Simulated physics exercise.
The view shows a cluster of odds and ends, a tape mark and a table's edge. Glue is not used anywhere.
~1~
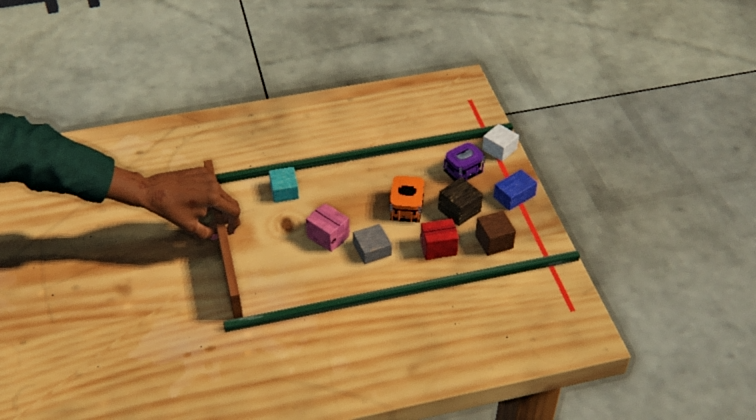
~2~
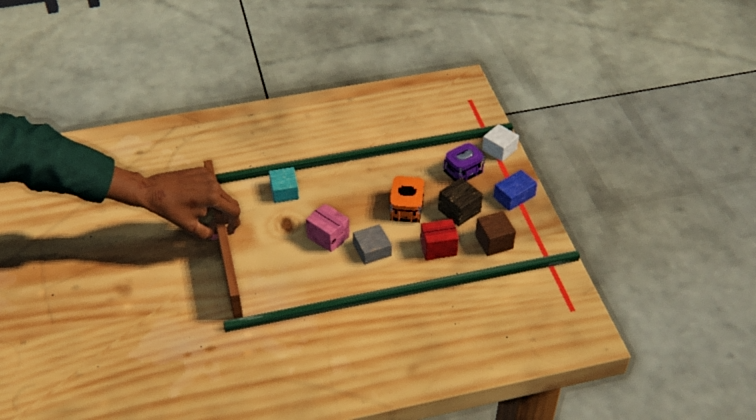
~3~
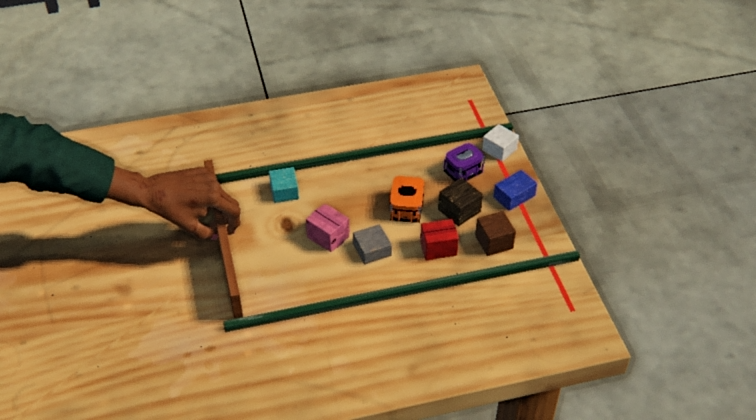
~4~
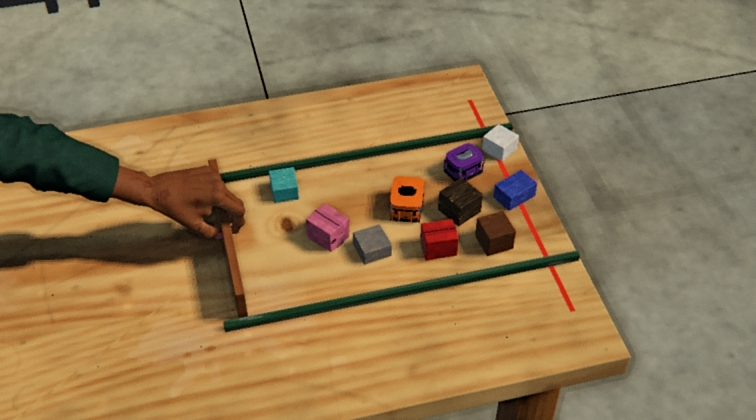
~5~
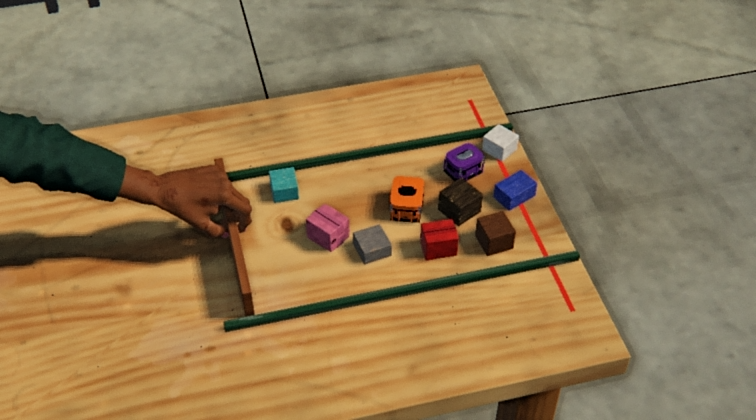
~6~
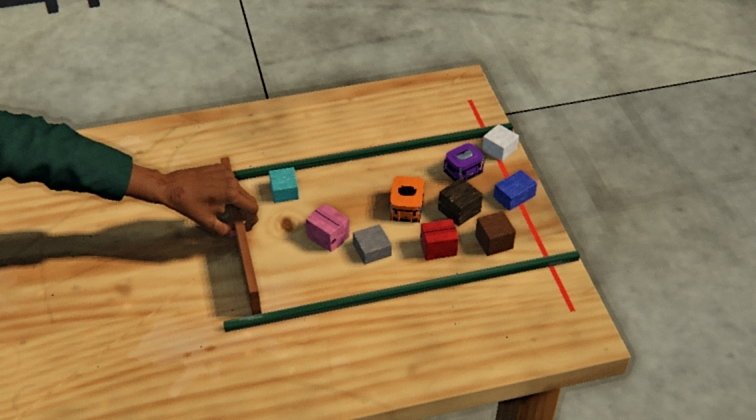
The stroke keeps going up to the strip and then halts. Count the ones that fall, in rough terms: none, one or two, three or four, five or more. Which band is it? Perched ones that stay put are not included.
It ends with five pieces at least gone from the top.
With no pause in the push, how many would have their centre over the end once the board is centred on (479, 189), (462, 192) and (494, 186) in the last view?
The counts would come out as 3, 1 and 3.
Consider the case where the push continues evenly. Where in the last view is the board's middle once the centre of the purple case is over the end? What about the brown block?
The middle is at (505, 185) when it's the purple case, and at (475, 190) when it's the brown block.
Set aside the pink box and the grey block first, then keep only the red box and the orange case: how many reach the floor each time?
5 in the first case and 3 in the second.
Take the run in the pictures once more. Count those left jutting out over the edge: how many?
The total comes out at 0.
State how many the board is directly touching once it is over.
So the total is 3.
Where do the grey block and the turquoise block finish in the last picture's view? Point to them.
In the last picture they sit at about (543, 214) and about (507, 145).
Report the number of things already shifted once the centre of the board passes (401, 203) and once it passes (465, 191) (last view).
First position 6; second position 10.
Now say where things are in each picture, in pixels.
In the first picture, white block (500, 143); blue block (515, 190); purple case (464, 163); board (223, 237); tape (516, 195).
In the second picture, blue block (515, 190); black block (460, 202).
In the third picture, purple case (464, 163); board (223, 237).
In the fourth picture, white block (500, 143); red box (439, 240).
In the fifth picture, blue block (515, 190); pink box (328, 228).
In the sixth picture, white block (500, 143); blue block (515, 190); purple case (464, 163); board (240, 233); tape (516, 195).
A little later, none off yet; white block at rest near (500, 143); blue block at rest near (515, 190); purple case at rest near (464, 163).
When it is over, the number that fall off is five or more; down, orange case, red box, black block, brown block, purple case, blue block and white block.
